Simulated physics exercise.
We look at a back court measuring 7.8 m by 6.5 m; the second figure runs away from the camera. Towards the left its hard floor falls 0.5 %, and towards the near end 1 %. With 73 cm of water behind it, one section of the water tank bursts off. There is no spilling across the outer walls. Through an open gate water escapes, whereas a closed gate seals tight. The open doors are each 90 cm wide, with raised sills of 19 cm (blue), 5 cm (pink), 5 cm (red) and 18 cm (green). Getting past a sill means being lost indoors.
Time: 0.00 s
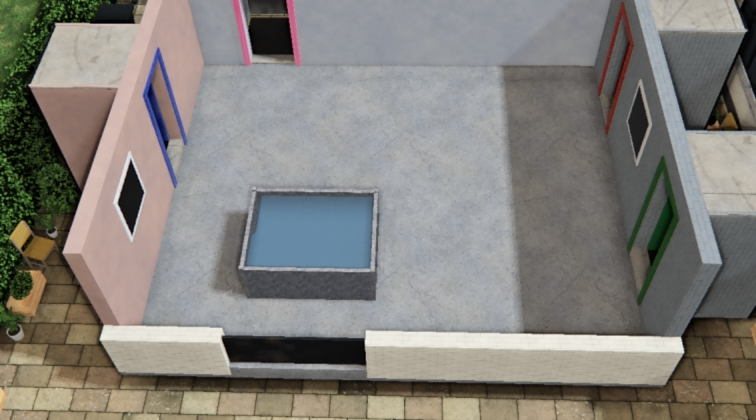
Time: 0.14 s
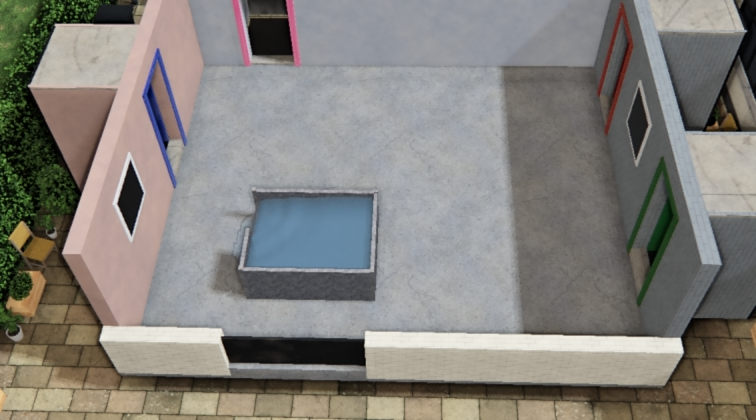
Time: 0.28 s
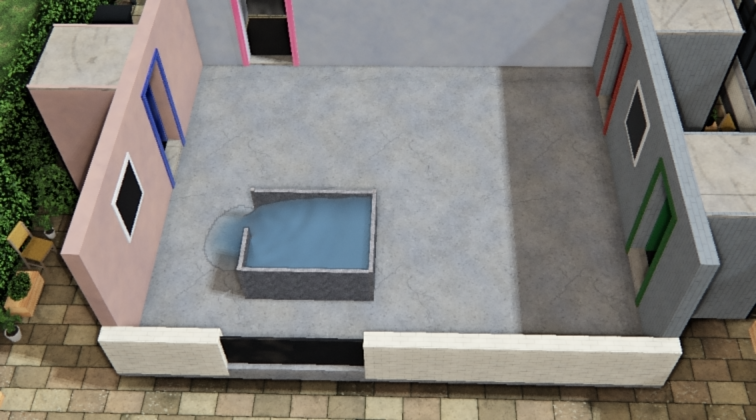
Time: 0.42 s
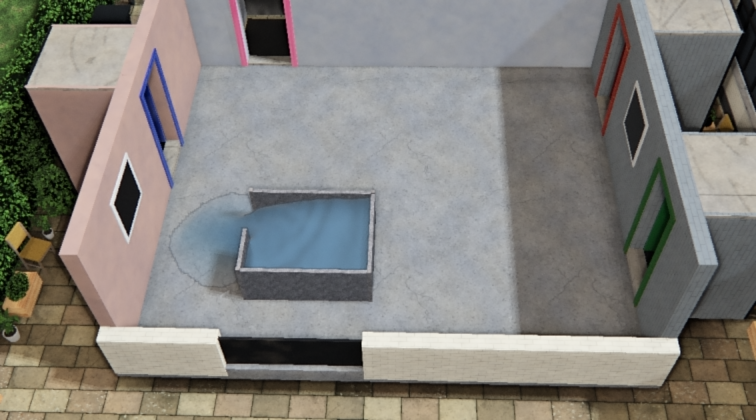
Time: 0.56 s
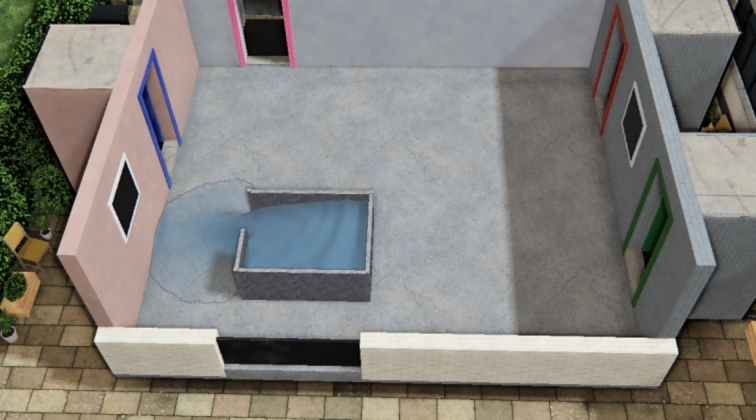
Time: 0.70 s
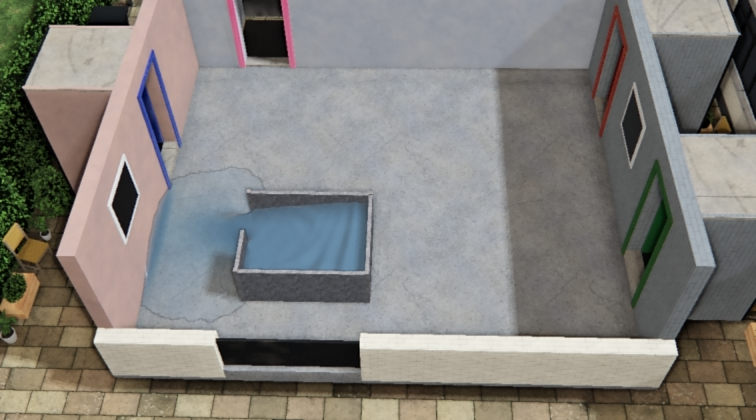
Water breaks out through a gap in the left side of a low, dark stone tank and fans across the grey floor toward the pink wall, reaching its base while ripples streak the blue surface inside. The walled court is seen from high above, with paving and greenery outside. Blue and pink doorways lie left and back, red and green ones right, as the view shifts very slightly.
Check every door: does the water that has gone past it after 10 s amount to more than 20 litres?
Blue door: It does not. Pink door: It does. Red door: It does not. Green door: It does not.
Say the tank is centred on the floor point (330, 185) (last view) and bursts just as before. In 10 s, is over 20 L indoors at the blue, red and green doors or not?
Blue gets more than that, red gets no more than that, green gets no more than that.
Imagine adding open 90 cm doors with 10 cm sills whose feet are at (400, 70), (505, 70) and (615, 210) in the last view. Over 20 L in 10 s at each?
Door 1: Lower; door 2: Lower; door 3: Lower.
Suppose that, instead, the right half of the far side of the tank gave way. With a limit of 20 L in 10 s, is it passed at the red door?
Relative to that limit, red ends up on the high side.
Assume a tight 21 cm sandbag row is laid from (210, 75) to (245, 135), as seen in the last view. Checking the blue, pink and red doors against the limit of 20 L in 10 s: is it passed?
Checking the limit, blue is fine, pink is fine, red is fine.
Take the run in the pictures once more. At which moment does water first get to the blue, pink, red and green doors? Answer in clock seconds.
Blue: 0.8 s; pink: 2.4 s; red: 7.5 s; green: 6.0 s.
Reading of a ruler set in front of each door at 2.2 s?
Depths in centimetres - blue: 19, pink: 1, red: 0, green: 0.
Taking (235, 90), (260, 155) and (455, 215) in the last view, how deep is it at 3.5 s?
8, 2 and 0 cm.
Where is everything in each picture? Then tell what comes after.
In the first picture, still water, 73 cm deep, in the water tank at (311, 231).
In the second picture, the front is at a hidden place, 0.5 m from the gap at (257, 228); 0.2 m2 of floor is under water; 73 cm left at the back of the water tank.
In the third picture, the front is at (209, 247), 0.8 m from the gap at (256, 231); 0.8 m2 of floor is under water; 73 cm left at the back of the water tank.
In the fourth picture, the front is at (175, 247), 1.4 m from the gap at (255, 232); 1.8 m2 of floor is under water; 73 cm left at the back of the water tank.
In the fifth picture, water pours out at (253, 232) and has run 1.8 m, to (165, 211); typically 5 cm deep outside, 67 cm at the water tank's back.
In the sixth picture, water pours out at (252, 233) and has run 2.0 m, to (171, 185); typically 5 cm deep outside, 61 cm at the water tank's back.
After 1.4 s water covers 10 % of the floor and is deepest (42 cm) near (168, 240); blue door 21 cm at the sill, 0 L in, pink door not reached, red door not reached, green door not reached.
After 2.2 s water covers 20 % of the floor and is deepest (37 cm) near (130, 354); blue door 19 cm at the sill, 2 L in, pink door not reached, red door not reached, green door not reached.
After 3.5 s water covers 35 % of the floor and is deepest (24 cm) near (130, 354); blue door 13 cm at the sill, 3 L in, pink door 13 cm at the sill, 33 L in, red door not reached, green door not reached.
After 6.0 s water covers 60 % of the floor and is deepest (17 cm) near (130, 354); blue door 8 cm at the sill, 3 L in, pink door 10 cm at the sill, 85 L in, red door not reached, green door 5 cm at the sill, 0 L in.
After 10.0 s water covers 95 % of the floor and is deepest (10 cm) near (130, 354); blue door 5 cm at the sill, 3 L in, pink door 5 cm at the sill, 102 L in, red door 4 cm at the sill, 0 L in, green door 6 cm at the sill, 0 L in.
